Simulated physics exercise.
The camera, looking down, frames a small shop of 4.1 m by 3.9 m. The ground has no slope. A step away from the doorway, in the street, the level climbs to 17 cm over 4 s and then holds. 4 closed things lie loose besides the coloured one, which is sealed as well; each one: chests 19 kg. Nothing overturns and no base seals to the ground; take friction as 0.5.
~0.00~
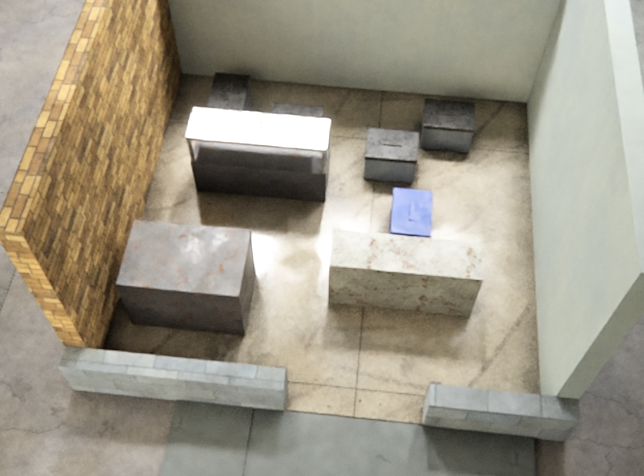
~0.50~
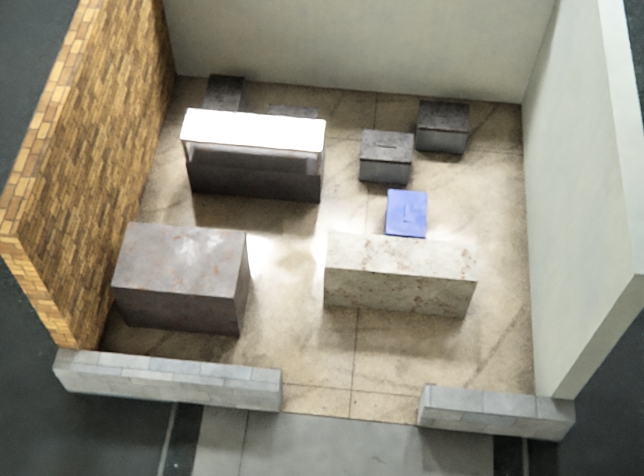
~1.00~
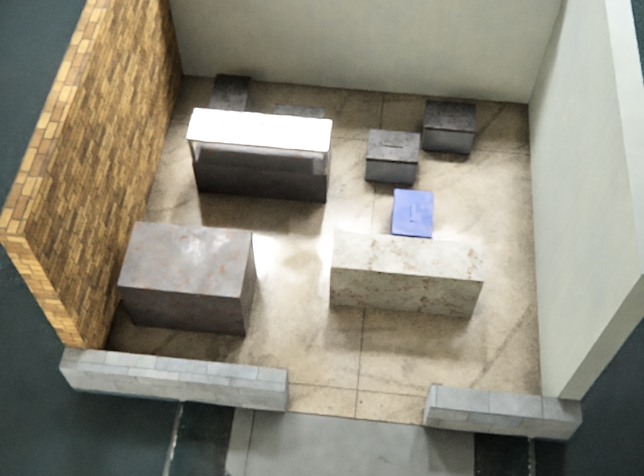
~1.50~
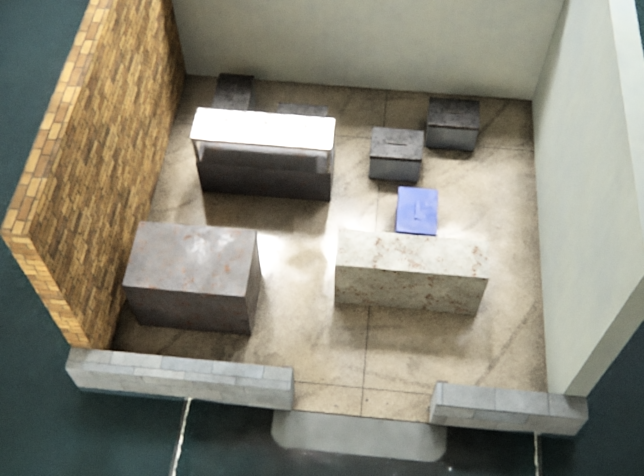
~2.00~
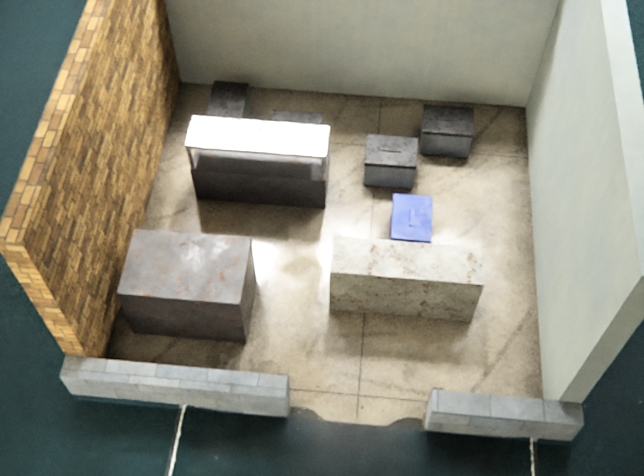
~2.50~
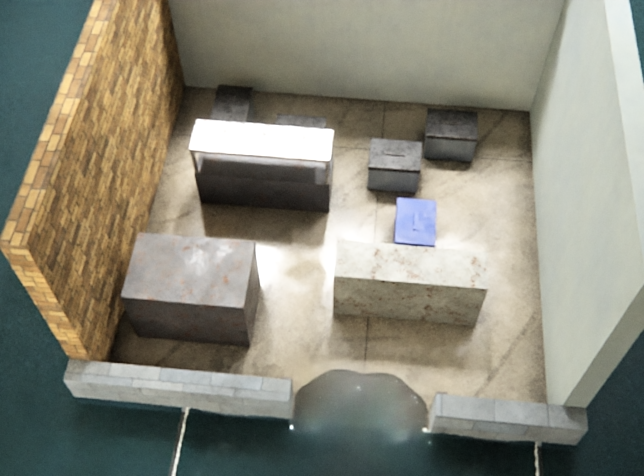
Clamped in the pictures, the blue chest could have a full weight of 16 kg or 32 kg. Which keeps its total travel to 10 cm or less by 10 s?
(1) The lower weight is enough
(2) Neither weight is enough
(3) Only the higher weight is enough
(1) The lower weight is enough.
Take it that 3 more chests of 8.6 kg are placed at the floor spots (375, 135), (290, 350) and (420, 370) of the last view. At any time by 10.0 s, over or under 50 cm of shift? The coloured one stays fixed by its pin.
The first comes out below the threshold, the second above the threshold, the third above the threshold.
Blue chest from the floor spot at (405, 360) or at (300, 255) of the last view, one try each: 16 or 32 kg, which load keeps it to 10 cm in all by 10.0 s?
In that order: Just the heavier works; just the heavier works.
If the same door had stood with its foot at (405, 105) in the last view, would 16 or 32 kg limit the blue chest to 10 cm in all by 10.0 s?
There just the heavier succeeds.
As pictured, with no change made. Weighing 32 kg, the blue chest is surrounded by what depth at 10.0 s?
5 cm, roughly.
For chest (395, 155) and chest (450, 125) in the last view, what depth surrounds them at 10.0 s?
Around 4 cm and 3 cm.
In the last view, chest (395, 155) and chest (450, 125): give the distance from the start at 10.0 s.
0 cm, 0 cm.
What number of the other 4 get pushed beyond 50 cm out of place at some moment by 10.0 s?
That comes to 0.
After 3.5 s the blue chest would be 0 cm from its start with 16 kg and 0 cm from its start with 32 kg; 0 cm of water round it then.
After 4.5 s the blue chest would be 0 cm from its start with 16 kg and 0 cm from its start with 32 kg; 0 cm of water round it then.
After 7.0 s the blue chest would be 0 cm from its start with 16 kg and 0 cm from its start with 32 kg; 2 cm of water round it then.
After 10.0 s the blue chest would be 0 cm from its start with 16 kg and 0 cm from its start with 32 kg; 5 cm of water round it then.
